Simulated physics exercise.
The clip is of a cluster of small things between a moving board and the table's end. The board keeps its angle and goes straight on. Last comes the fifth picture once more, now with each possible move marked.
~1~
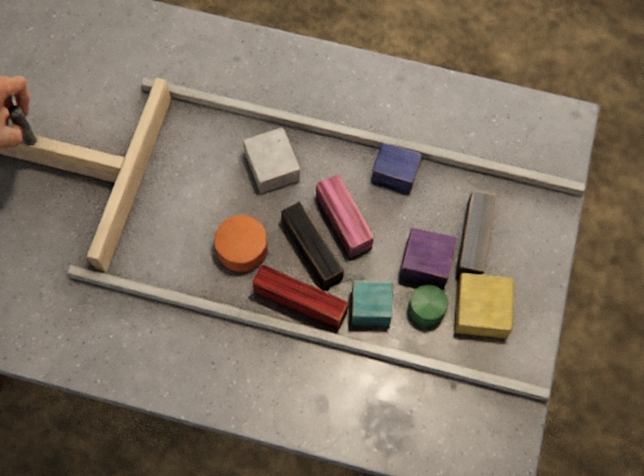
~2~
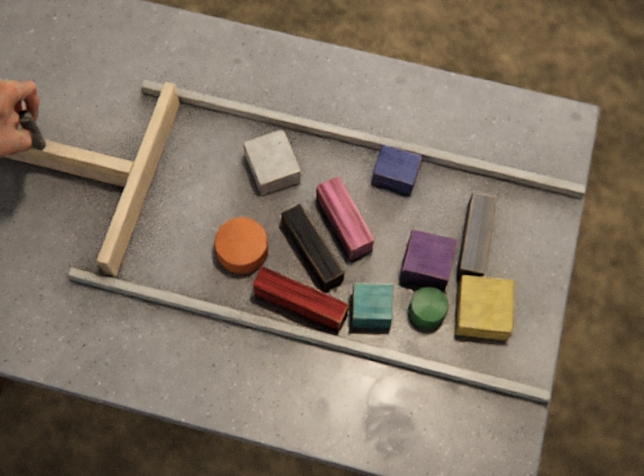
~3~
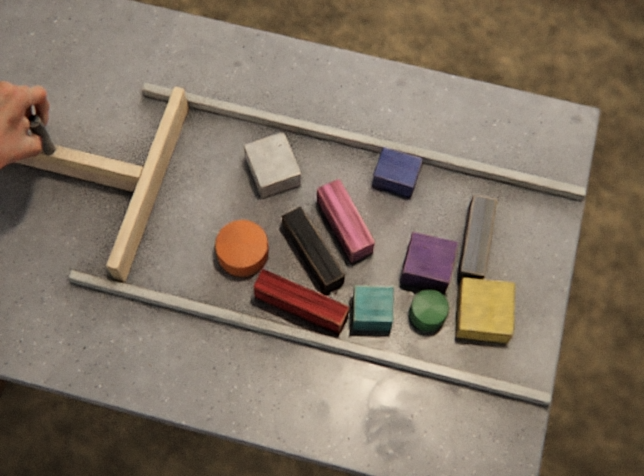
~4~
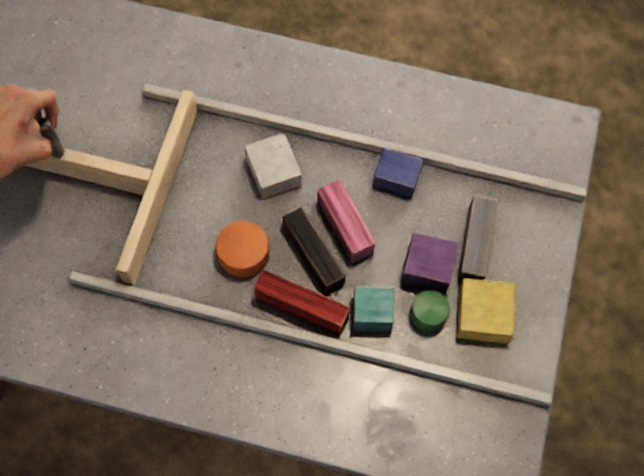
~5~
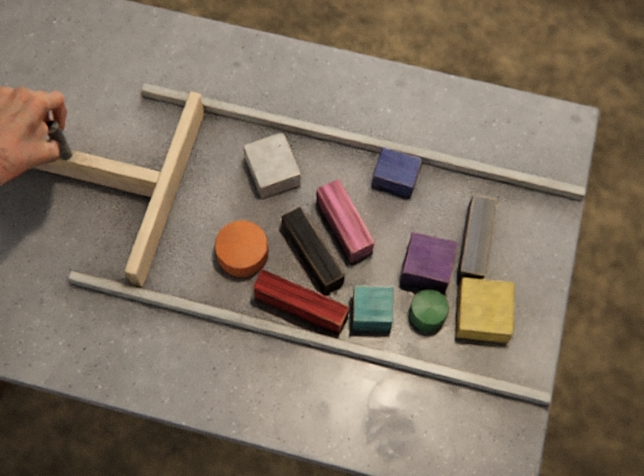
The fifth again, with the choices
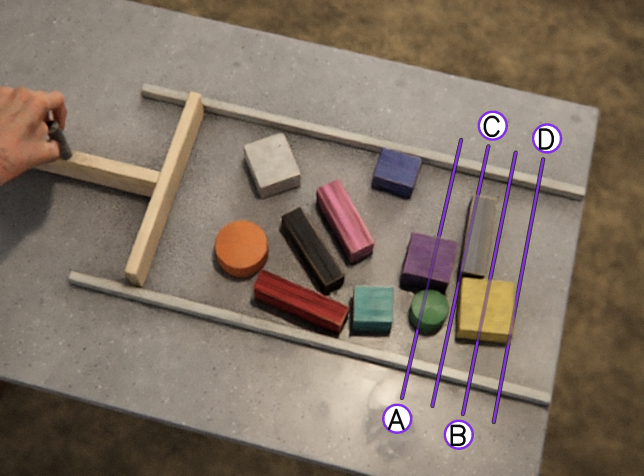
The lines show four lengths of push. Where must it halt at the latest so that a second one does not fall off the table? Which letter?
Up to line A.
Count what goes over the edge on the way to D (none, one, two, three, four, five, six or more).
Six or more.
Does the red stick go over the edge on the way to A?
By then, no.
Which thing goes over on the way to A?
It is the yellow block.
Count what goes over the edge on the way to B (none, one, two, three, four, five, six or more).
By then, five.
On the copy, A at (433, 262); B at (491, 276); C at (462, 269); D at (520, 283).
On A. First, board (260, 202); white block (307, 181); orange tin (280, 257).
Then, board (356, 226); yellow block (521, 315); grey stick (499, 236).
Finally, board (433, 245); yellow block over the edge; green tin (556, 323); one fallen.
By contrast, B drops five; C drops three; D drops eight.
